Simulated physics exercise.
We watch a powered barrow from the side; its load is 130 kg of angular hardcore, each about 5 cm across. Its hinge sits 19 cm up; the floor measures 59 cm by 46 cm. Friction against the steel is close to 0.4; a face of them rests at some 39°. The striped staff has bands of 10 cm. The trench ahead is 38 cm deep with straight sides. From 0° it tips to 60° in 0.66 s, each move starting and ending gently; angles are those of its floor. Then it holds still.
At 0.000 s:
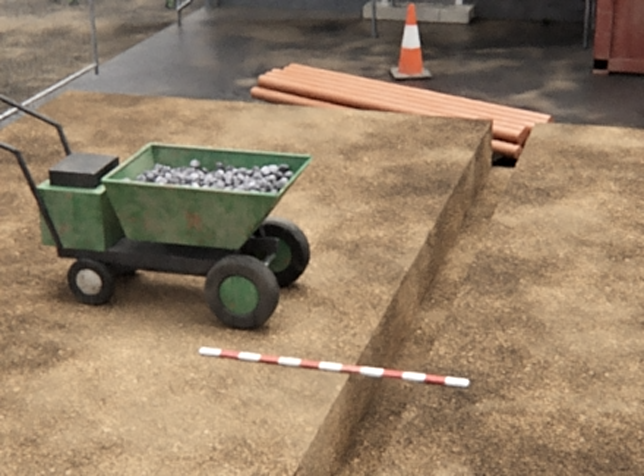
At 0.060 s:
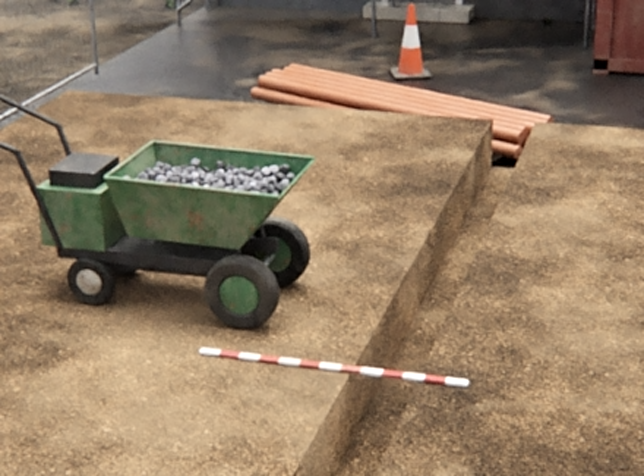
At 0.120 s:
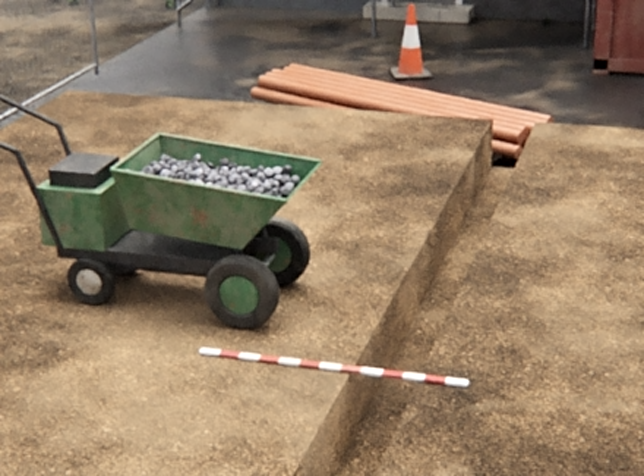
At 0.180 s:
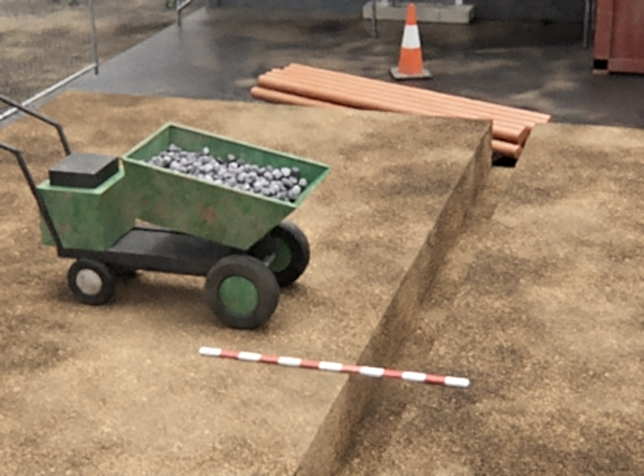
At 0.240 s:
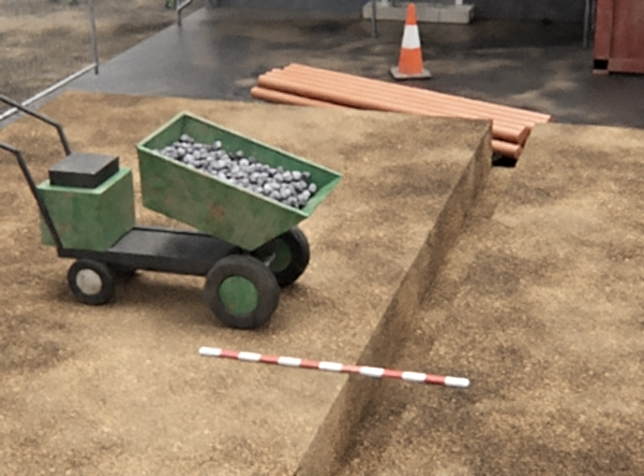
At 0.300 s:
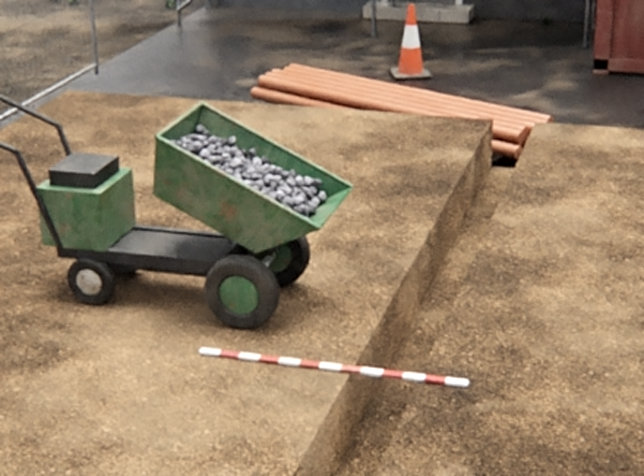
We see a green powered barrow loaded with grey stones standing on brown ground near a straight-edged drop, a red-and-white staff lying nearby; its tray tilts gradually, the left end rising and the right lip lowering.
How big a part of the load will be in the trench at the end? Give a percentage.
Roughly 39 per cent ends in the trench.
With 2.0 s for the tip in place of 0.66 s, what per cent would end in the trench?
Then about 25 per cent.
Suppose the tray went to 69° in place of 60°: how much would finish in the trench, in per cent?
It would be near 70 per cent.
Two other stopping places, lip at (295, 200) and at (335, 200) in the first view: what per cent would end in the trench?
First some 30, then 10 per cent.
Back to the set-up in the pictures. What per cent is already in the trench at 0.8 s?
About 5 per cent by then.
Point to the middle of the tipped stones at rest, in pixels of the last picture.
Their middle is at about (416, 380).
After 0.5 s the floor is at 51°; 100 % in the tray; the foremost stones are at (339, 243).
After 0.8 s the floor is at 60°; 96 % in the tray, 1 % short of the trench, 3 % in the trench; the foremost stones are at (395, 296).
After 1.1 s the floor is at 60°; 69 % in the tray, 2 % short of the trench, 27 % in the trench, 3 % past the trench; the foremost stones are at (482, 333).
After 3.1 s the floor is at 60°; 58 % in the tray, 1 % short of the trench, 39 % in the trench, 3 % past the trench; the foremost stones are at (545, 343).
